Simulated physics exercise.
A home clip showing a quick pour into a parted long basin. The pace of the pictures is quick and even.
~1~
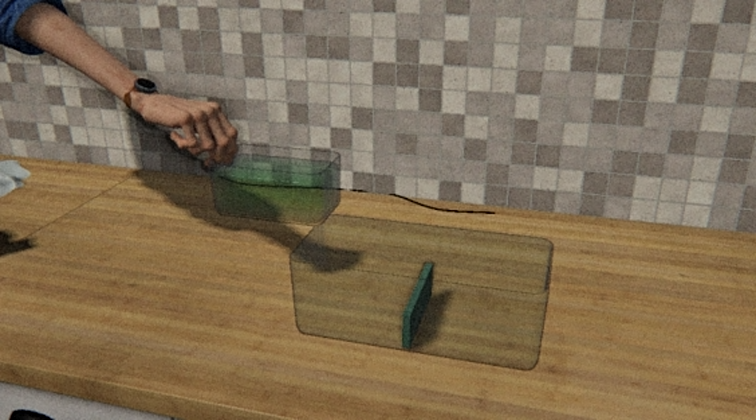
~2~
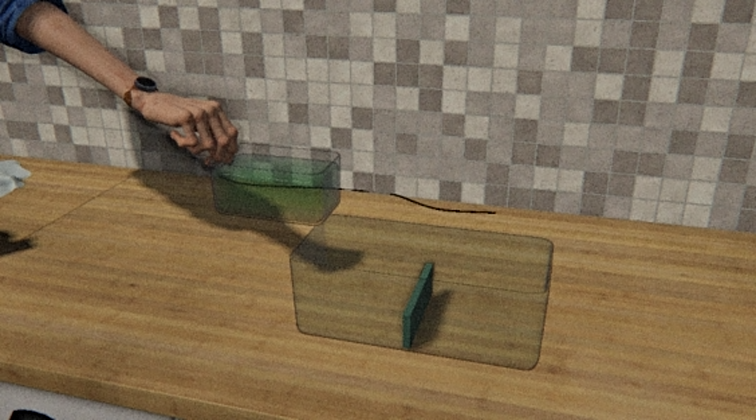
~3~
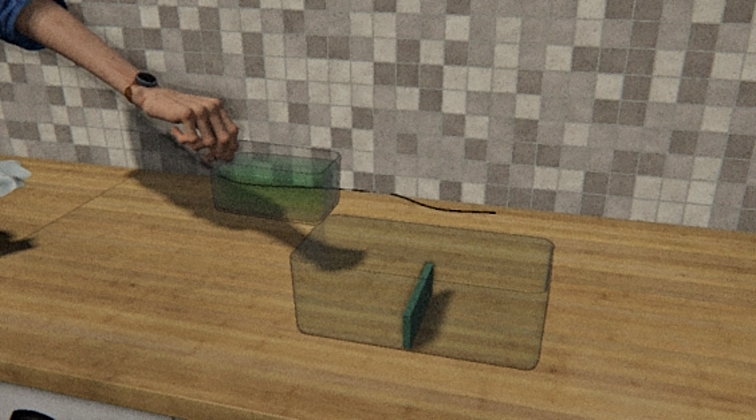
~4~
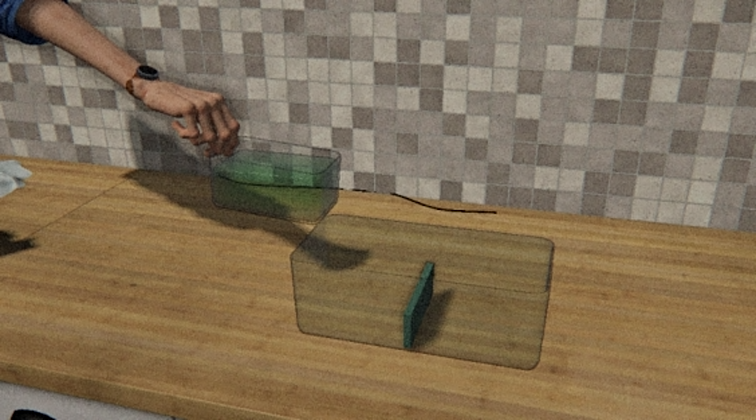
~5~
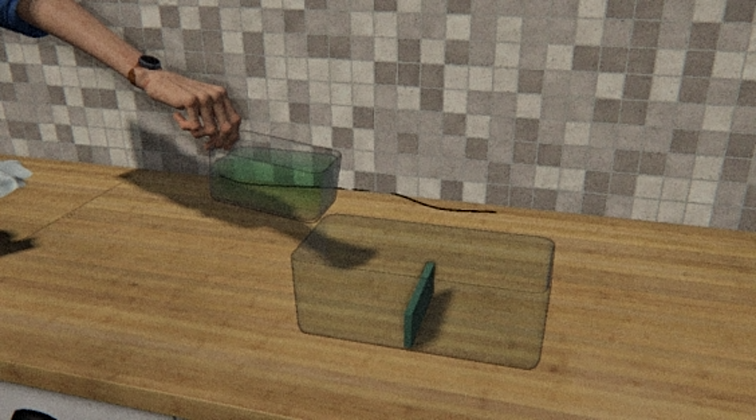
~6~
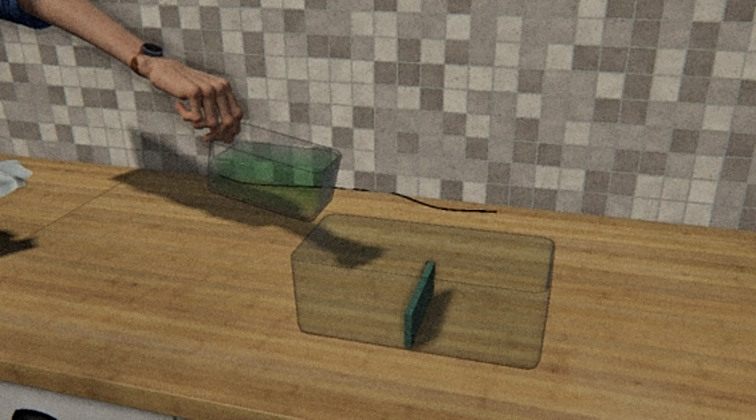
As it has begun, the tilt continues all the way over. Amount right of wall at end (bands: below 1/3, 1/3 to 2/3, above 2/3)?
The share right of the wall will be moderate, one third to two thirds.
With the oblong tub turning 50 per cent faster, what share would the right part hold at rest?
It comes to some 60 in a hundred.
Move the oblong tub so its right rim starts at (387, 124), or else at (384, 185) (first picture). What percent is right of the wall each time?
You'd see around 85 per cent, and then around 90 per cent.
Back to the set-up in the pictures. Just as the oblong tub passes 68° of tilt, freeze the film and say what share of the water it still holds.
55 per cent, roughly.
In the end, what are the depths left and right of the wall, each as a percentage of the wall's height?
On the left roughly 30, on the right roughly 30.
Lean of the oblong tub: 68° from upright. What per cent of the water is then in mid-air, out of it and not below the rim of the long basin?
It's close to 35 %.
A moment on, the oblong tub is tipped part way and 57 per cent is still to pour, 7 is left of the wall and 0 right of it.
Next, the oblong tub is tipped on its side and 8 per cent is still to pour, 23 is left of the wall and 48 right of it.
Then the oblong tub is tipped on its side and 2 per cent is still to pour, 38 is left of the wall and 53 right of it.
Later the oblong tub is tipped on its side and 0 per cent is still to pour, 42 is left of the wall and 53 right of it.
In the end 42 per cent lies left of the wall, 53 right of it and 4 outside.
